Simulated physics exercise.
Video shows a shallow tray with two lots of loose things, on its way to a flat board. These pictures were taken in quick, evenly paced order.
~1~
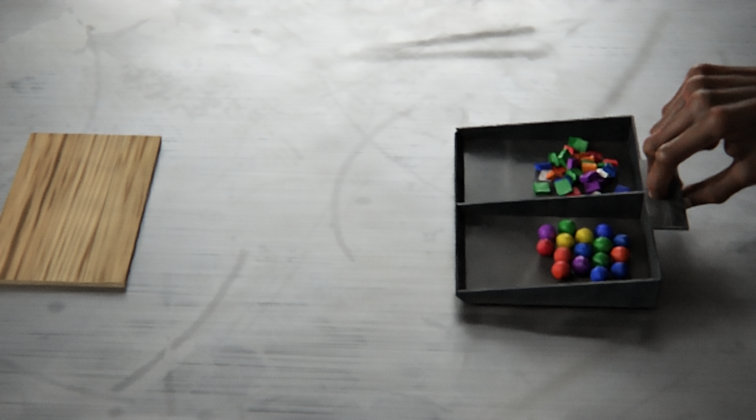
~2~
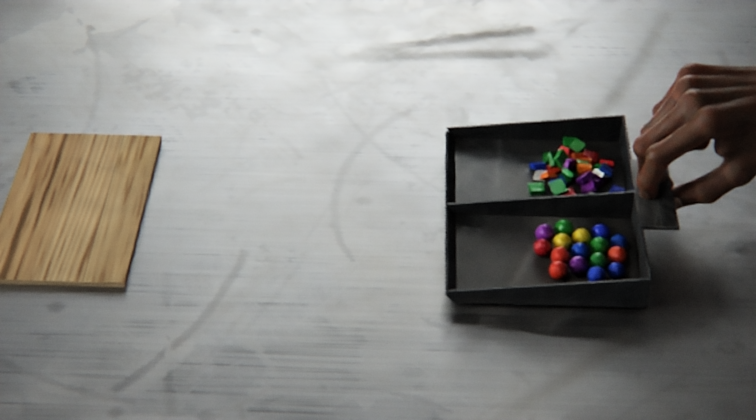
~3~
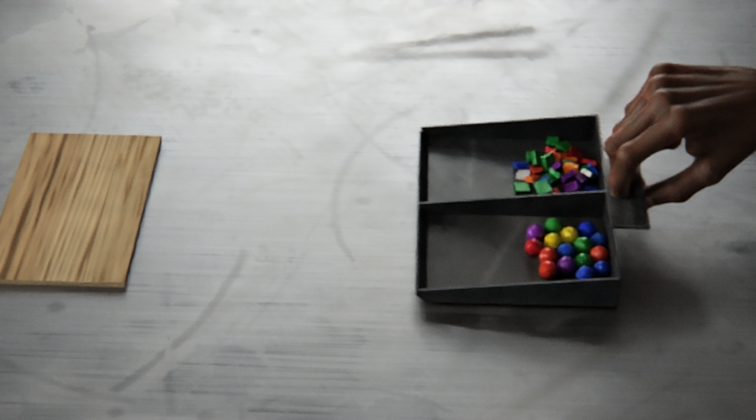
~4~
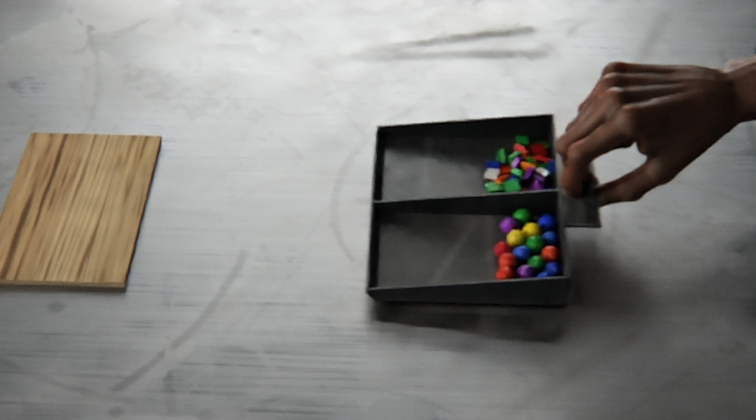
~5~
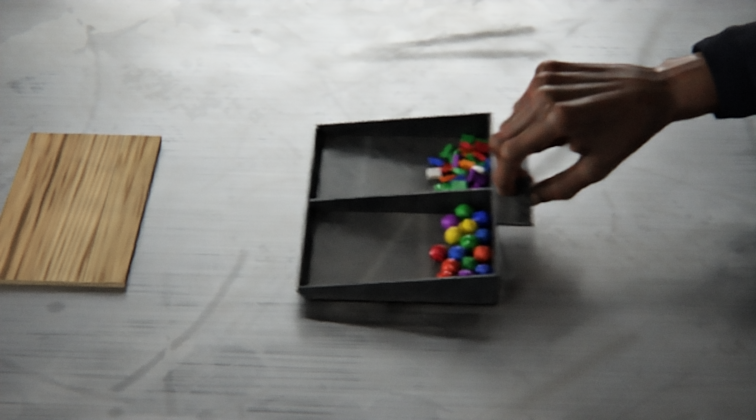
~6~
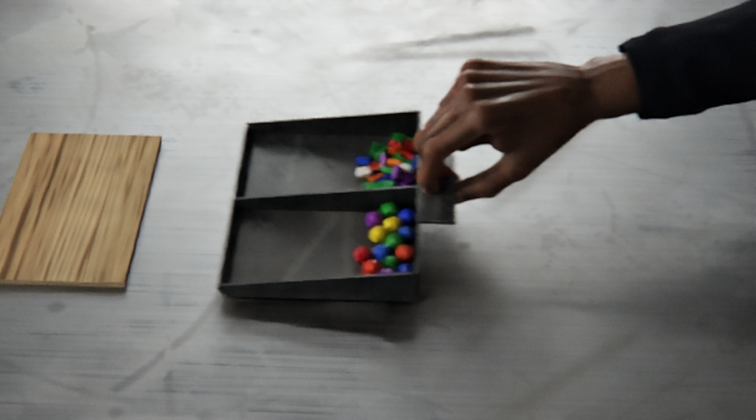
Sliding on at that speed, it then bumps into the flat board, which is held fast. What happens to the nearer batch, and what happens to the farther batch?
The nearer batch partly goes over the front; the farther batch partly goes over the front.
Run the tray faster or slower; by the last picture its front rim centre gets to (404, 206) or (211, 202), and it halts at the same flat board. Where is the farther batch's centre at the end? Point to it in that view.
Near (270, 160) in the first try and near (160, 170) in the second.
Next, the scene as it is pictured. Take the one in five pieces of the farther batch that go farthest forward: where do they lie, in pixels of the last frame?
My estimate is somewhere around (99, 174).
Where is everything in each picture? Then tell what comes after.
In the first frame, front rim (456, 208), at rest; flat board (63, 241); nearer batch (583, 252), a few gumballs; farther batch (587, 167), some mosaic tiles.
In the second frame, front rim (447, 208), hardly any of the way covered; farther batch (582, 167).
In the third frame, front rim (419, 207), about a tenth of the way covered; nearer batch (566, 252).
In the fourth frame, front rim (372, 206), roughly a quarter of the way covered; farther batch (529, 170).
In the fifth frame, front rim (307, 204), roughly half of the way covered; nearer batch (458, 255).
In the sixth frame, front rim (233, 202), roughly two thirds of the way covered; flat board (63, 241); nearer batch (382, 253); farther batch (396, 166).
Then, 0.04 s later than the last frame, tray still sliding, front rim near (183, 201); nearer batch all inside; farther batch all inside.
Then, 0.18 s later than the last frame, tray stopped at the flat board; nearer batch all inside, moved towards the front rim; farther batch just a few out of the tray.
Then, 0.39 s later than the last frame, tray stopped at the flat board; nearer batch roughly two thirds out of the tray; farther batch roughly a third out of the tray.
When it is over, tray stopped at the flat board; nearer batch roughly two thirds out of the tray; farther batch roughly a third out of the tray.
